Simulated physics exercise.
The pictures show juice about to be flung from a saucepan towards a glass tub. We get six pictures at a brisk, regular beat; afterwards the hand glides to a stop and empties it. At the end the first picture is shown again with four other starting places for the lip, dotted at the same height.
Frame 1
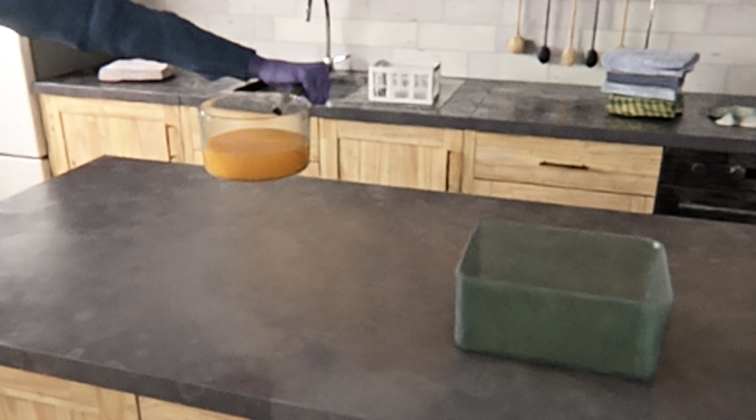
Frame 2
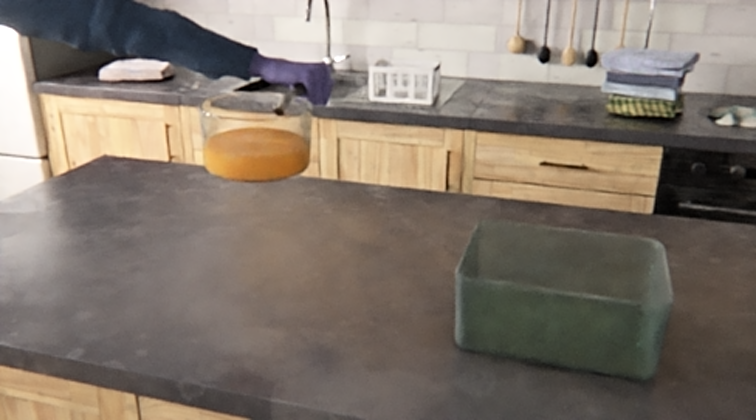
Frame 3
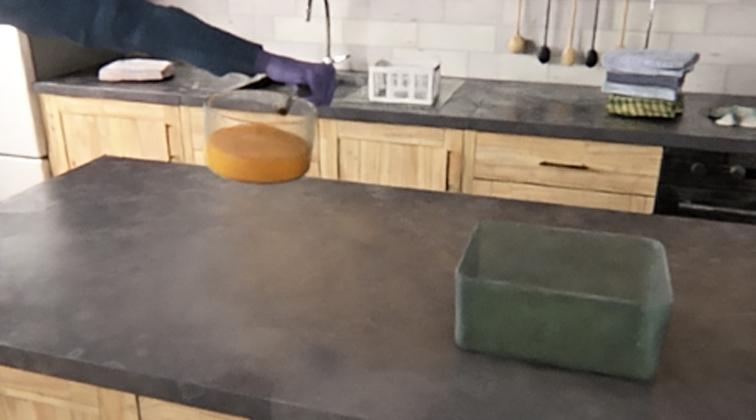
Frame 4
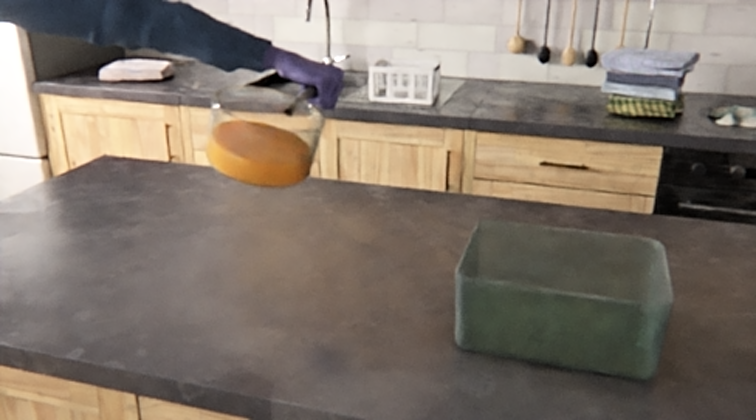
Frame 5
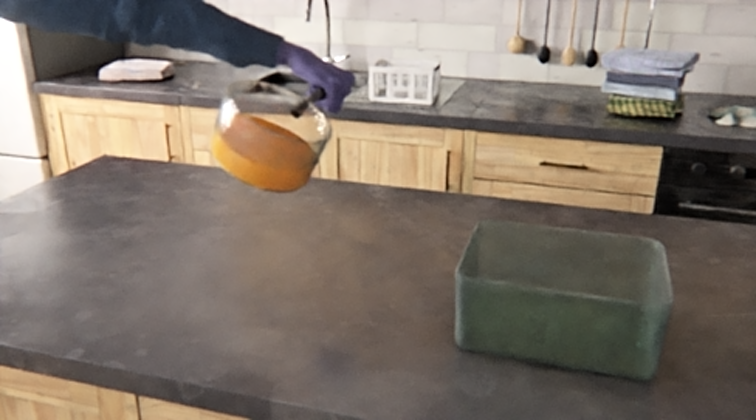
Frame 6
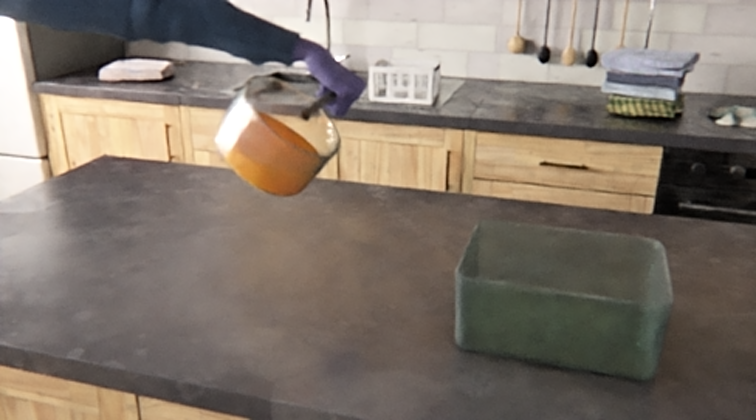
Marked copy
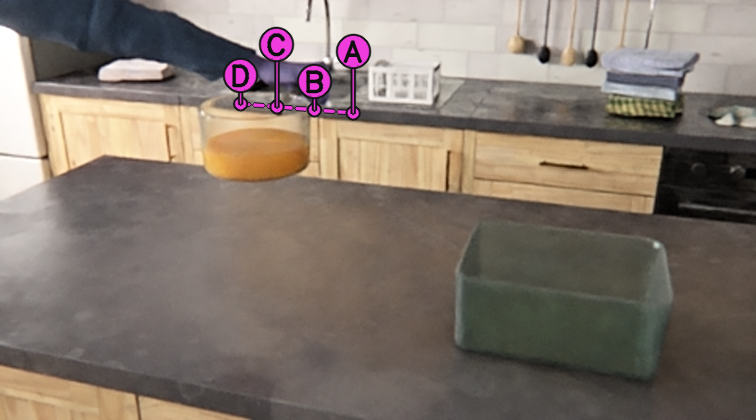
A purple-gloved hand held a clear pot of orange juice above a dark kitchen counter, level at first, then steadily tilted it to the right, while a green glass tub sat still.
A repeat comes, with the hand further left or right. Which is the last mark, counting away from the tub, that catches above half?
Go for A.
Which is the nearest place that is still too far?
Place B.
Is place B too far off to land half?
Yes, that goes wrong.
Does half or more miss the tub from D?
Yes, that goes wrong.
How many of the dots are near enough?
One.
On the marked copy, A at (353, 113); B at (314, 109); C at (276, 106); D at (240, 103).
Choosing A, about 70 % lands in the tub, 21 % falls short and 9 % goes beside or beyond.
Choosing B, about 14 % lands in the tub, 81 % falls short and 4 % goes beside or beyond.
Choosing C, about 0 % lands in the tub, 97 % falls short and 3 % goes beside or beyond.
Choosing D, about 0 % lands in the tub, 100 % falls short.
